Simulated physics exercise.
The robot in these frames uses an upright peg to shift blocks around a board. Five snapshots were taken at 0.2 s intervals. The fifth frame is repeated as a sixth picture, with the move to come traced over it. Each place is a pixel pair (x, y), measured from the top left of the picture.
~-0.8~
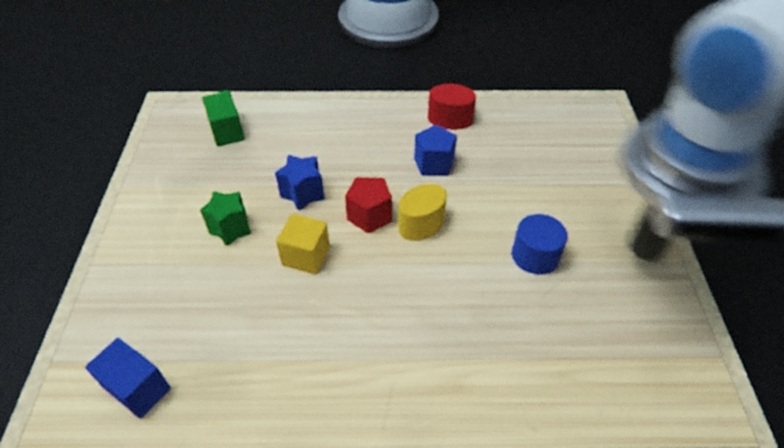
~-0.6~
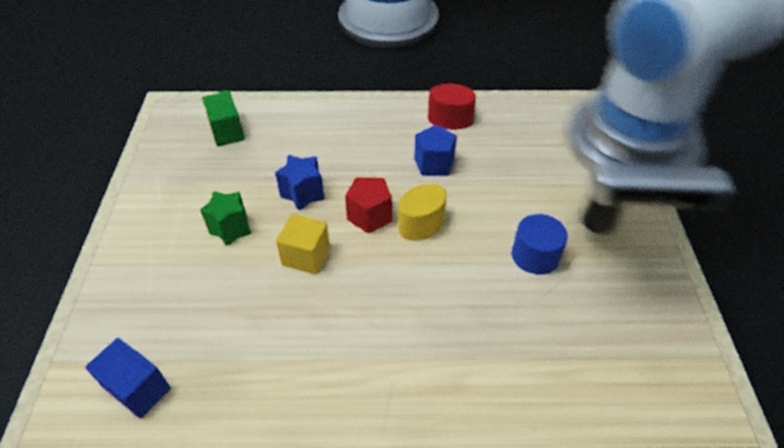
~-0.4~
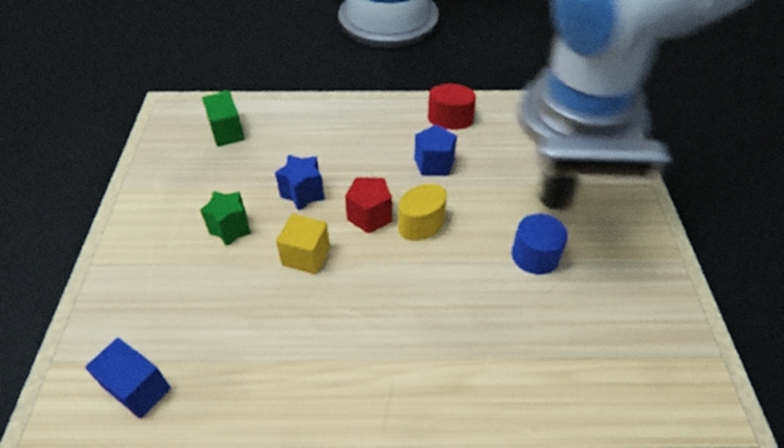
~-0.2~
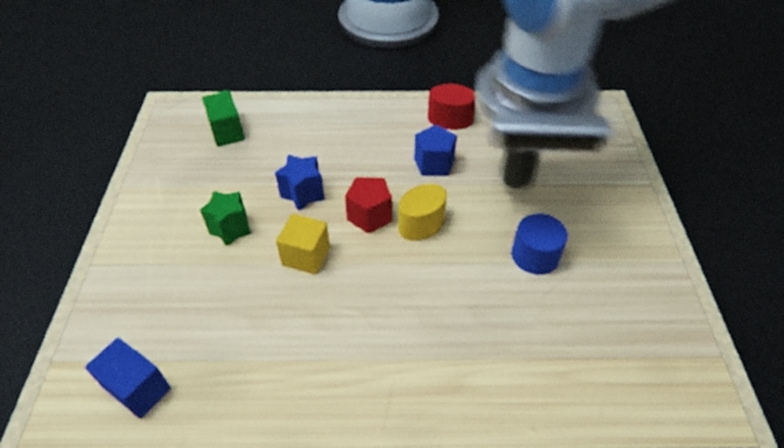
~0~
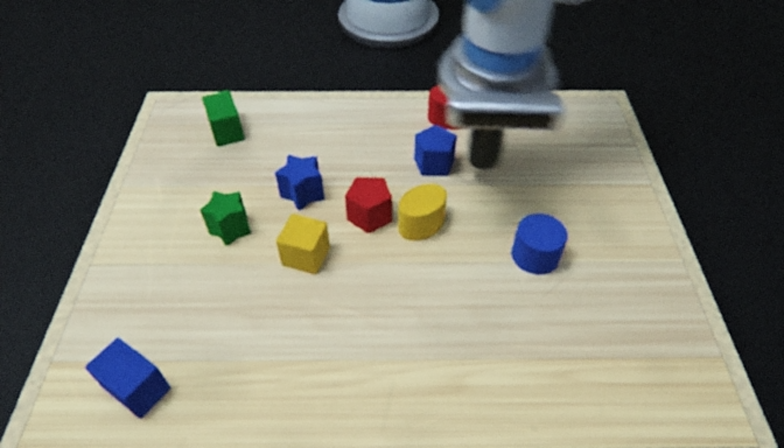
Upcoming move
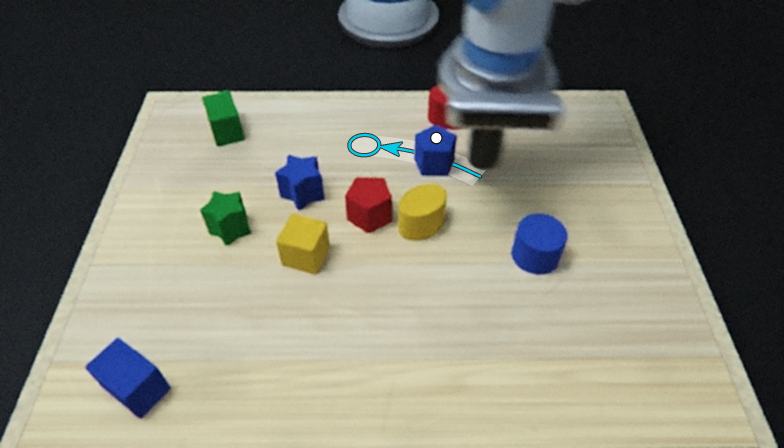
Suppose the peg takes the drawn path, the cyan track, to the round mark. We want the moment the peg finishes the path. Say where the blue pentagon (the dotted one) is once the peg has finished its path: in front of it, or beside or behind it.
I believe the blue pentagon keeps its place ahead of the peg.
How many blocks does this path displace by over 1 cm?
Count: One.
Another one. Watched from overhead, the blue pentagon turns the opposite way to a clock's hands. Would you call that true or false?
Verdict: True.
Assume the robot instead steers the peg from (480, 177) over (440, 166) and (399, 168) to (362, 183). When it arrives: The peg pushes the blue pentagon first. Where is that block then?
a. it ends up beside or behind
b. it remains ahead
(a)
The drawn path runs from (480, 177) over (424, 154) to (364, 145); the dot is on the blue pentagon.
The first path, step by step. One third of the way, peg (444, 144); blue pentagon (411, 132), turned 20° anticlockwise.
Two thirds of the way, peg (404, 133); blue pentagon (370, 125), turned 35° anticlockwise.
At the end, peg (364, 129); blue pentagon (329, 122), turned 40° anticlockwise; red oval not moved.
